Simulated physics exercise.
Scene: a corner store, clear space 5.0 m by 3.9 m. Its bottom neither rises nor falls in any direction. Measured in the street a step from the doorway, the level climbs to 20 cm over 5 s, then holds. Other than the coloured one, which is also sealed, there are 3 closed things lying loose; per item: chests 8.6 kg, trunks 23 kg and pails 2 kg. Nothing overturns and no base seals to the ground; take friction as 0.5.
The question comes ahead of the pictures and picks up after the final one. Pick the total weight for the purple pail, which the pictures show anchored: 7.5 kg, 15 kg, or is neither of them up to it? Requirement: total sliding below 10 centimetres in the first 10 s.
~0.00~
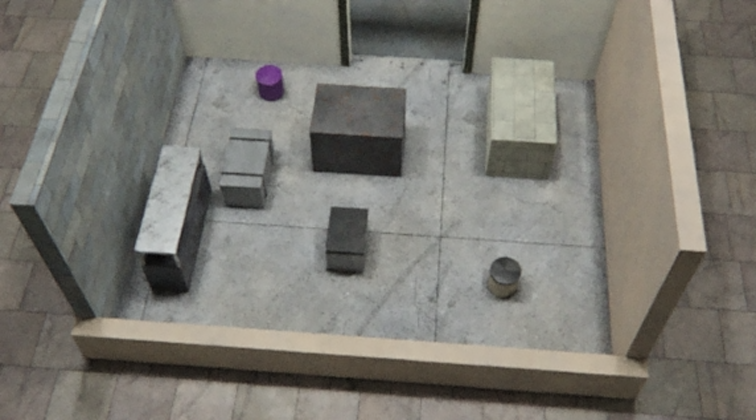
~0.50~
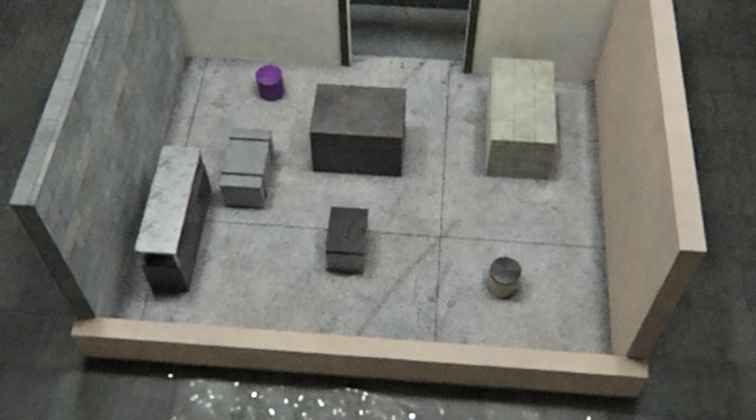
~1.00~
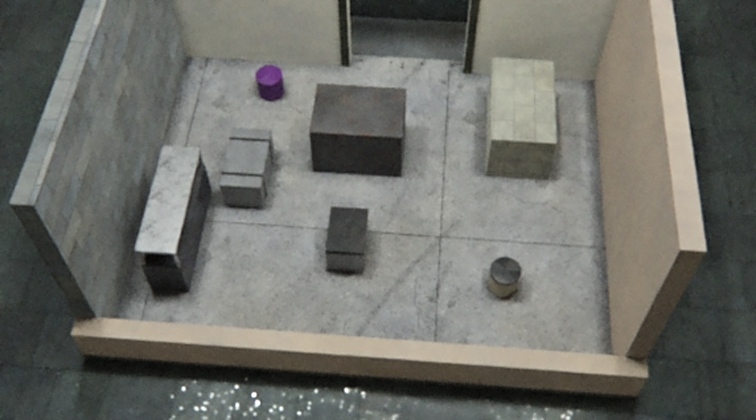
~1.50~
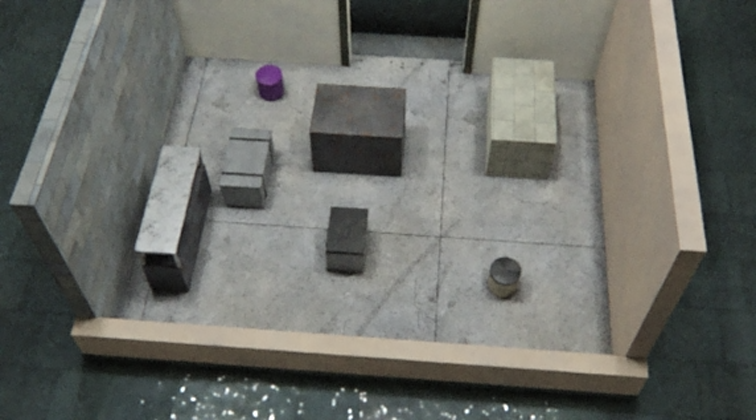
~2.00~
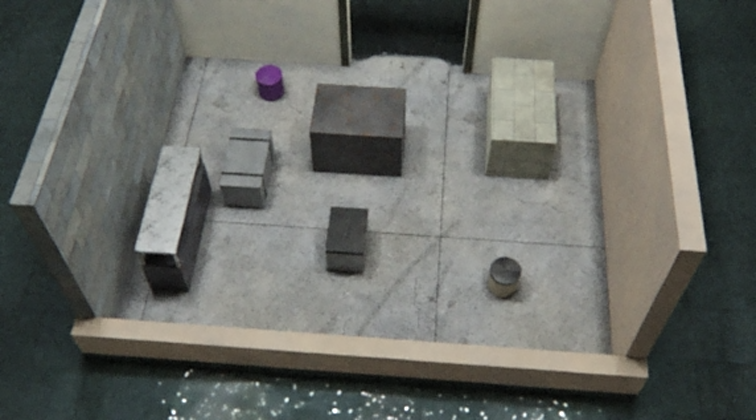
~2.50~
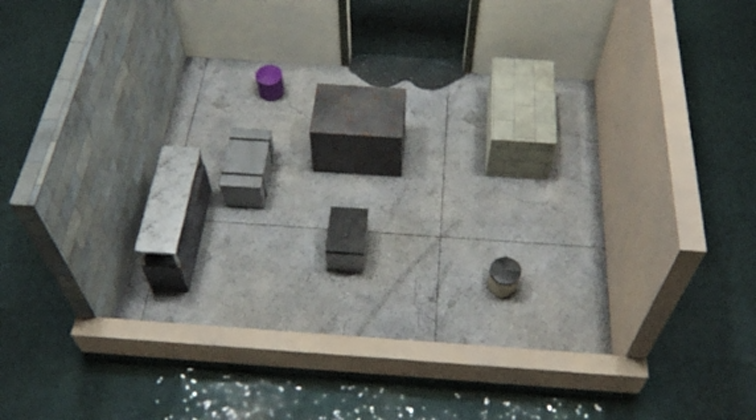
15 kg is needed.
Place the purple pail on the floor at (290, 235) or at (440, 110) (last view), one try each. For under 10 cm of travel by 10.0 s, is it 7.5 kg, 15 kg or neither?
The first try gives success with both; the second gives failure with both.
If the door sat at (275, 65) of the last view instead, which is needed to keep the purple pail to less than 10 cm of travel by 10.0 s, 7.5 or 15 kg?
The answer is that neither mass suffices.
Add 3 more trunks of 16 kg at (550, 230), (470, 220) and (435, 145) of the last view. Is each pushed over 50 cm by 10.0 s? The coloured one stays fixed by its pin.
In the order given, within the mark, then beyond the mark, and last beyond the mark.
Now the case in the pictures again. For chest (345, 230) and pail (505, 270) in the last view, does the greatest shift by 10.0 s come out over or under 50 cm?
First below the mark, then above the mark.
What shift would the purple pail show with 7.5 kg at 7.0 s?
About 20 cm.
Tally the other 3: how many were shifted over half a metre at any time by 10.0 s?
The answer here is 1.
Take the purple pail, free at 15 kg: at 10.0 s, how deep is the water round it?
Depth: Approx. 8 cm.
After 3.5 s the purple pail would be 0 cm from its start with 7.5 kg and 0 cm from its start with 15 kg; 0 cm of water round it then.
After 4.5 s the purple pail would be 0 cm from its start with 7.5 kg and 0 cm from its start with 15 kg; 1 cm of water round it then.
After 7.0 s the purple pail would be 19 cm from its start with 7.5 kg and 0 cm from its start with 15 kg; 5 cm of water round it then.
After 10.0 s the purple pail would be 77 cm from its start with 7.5 kg and 0 cm from its start with 15 kg; 8 cm of water round it then.
